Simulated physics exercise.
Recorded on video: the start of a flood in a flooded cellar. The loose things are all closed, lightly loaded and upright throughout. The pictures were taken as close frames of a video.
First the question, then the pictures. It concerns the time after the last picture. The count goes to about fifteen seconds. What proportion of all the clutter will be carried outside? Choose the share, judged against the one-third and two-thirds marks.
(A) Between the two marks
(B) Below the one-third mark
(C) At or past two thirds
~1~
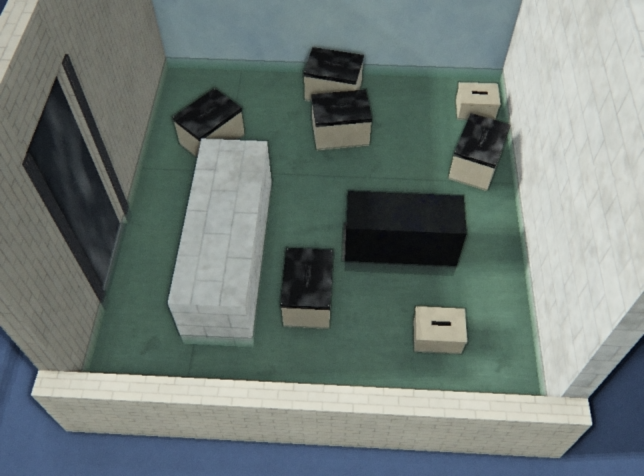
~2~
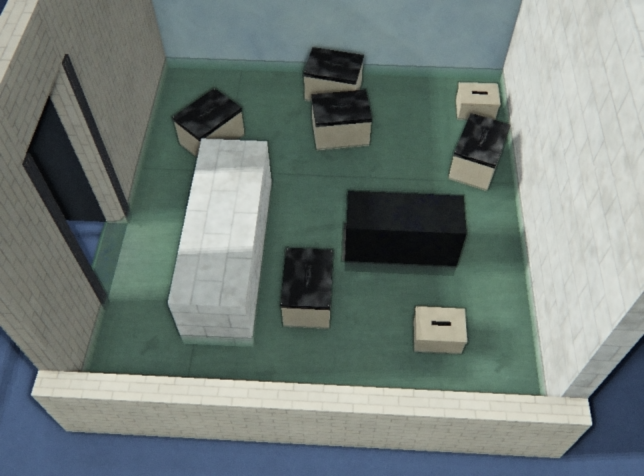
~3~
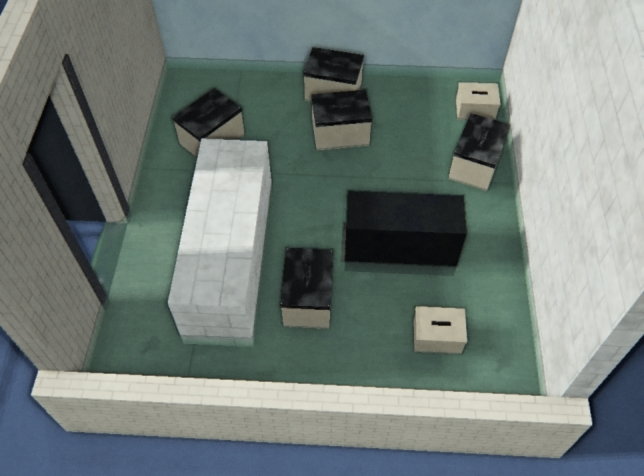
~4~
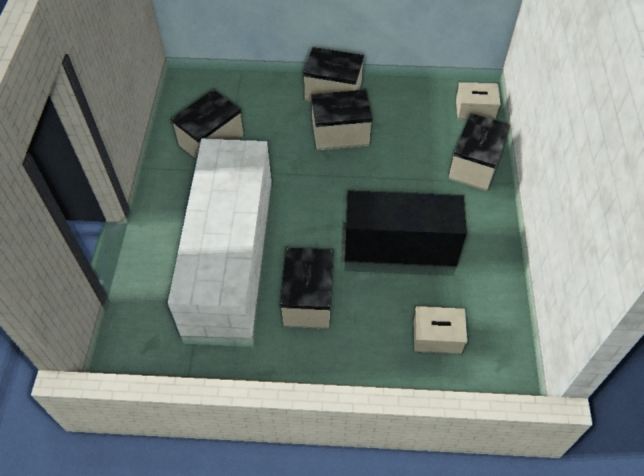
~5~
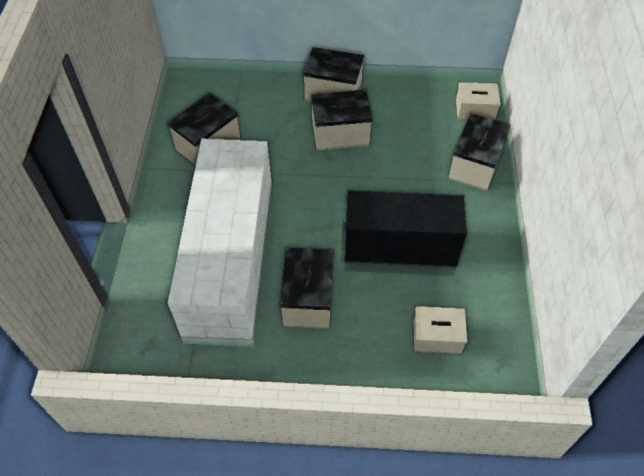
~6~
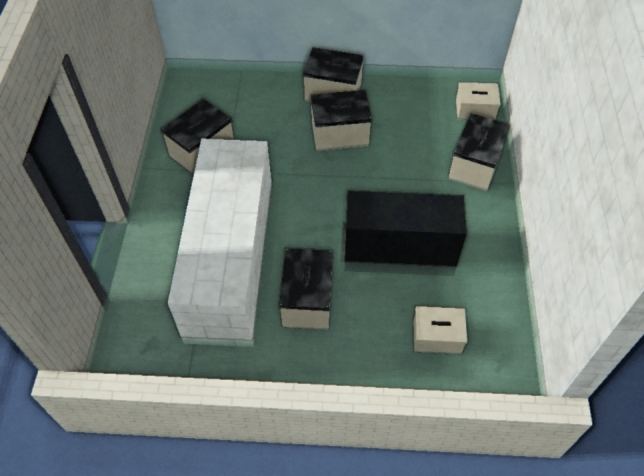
Option B: Below the one-third mark.
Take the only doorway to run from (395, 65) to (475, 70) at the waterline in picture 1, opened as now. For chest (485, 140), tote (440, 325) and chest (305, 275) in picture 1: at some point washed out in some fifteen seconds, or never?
Going through them, number one is flushed away, number two is held back and number three is held back.
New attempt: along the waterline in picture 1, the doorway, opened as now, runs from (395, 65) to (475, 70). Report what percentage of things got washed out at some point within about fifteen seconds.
60 per cent.
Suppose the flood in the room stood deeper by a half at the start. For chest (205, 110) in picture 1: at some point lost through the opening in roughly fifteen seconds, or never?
Item status: Exited.
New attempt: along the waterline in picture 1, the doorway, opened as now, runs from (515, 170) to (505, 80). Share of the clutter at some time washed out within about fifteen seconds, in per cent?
Something like 60 percent.
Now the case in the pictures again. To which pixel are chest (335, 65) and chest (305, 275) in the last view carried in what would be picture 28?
Estimated positions: (261, 73); (261, 341).
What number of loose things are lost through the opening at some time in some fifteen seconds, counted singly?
The count is 1.
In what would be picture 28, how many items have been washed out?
The total is 1.
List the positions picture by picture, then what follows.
The first picture shows a chest at (207, 112), afloat; a chest at (307, 277) floats; 0 of 7 have shifted.
The second picture shows a chest at (207, 112) floats; a chest at (307, 277), afloat; 0 of 7 have shifted.
The third picture shows a chest at (207, 112) floats; a chest at (307, 277), afloat; 0 of 7 have shifted.
The fourth picture shows a chest at (206, 114) floats; a chest at (307, 277), afloat; 0 of 7 have shifted.
The fifth picture shows a chest at (203, 118), afloat, close to its start; a chest at (307, 277), afloat; 1 of 7 have shifted.
The sixth picture shows a chest at (196, 124) floats, close to its start; a chest at (307, 277) floats; 1 of 7 have shifted.
A moment on, 0 of 7 are out; 7 afloat.
Next, 1 of 7 are out; 6 afloat.
Later, 1 of 7 are out; 6 afloat.
In the end, 1 of 7 are out; 6 afloat.
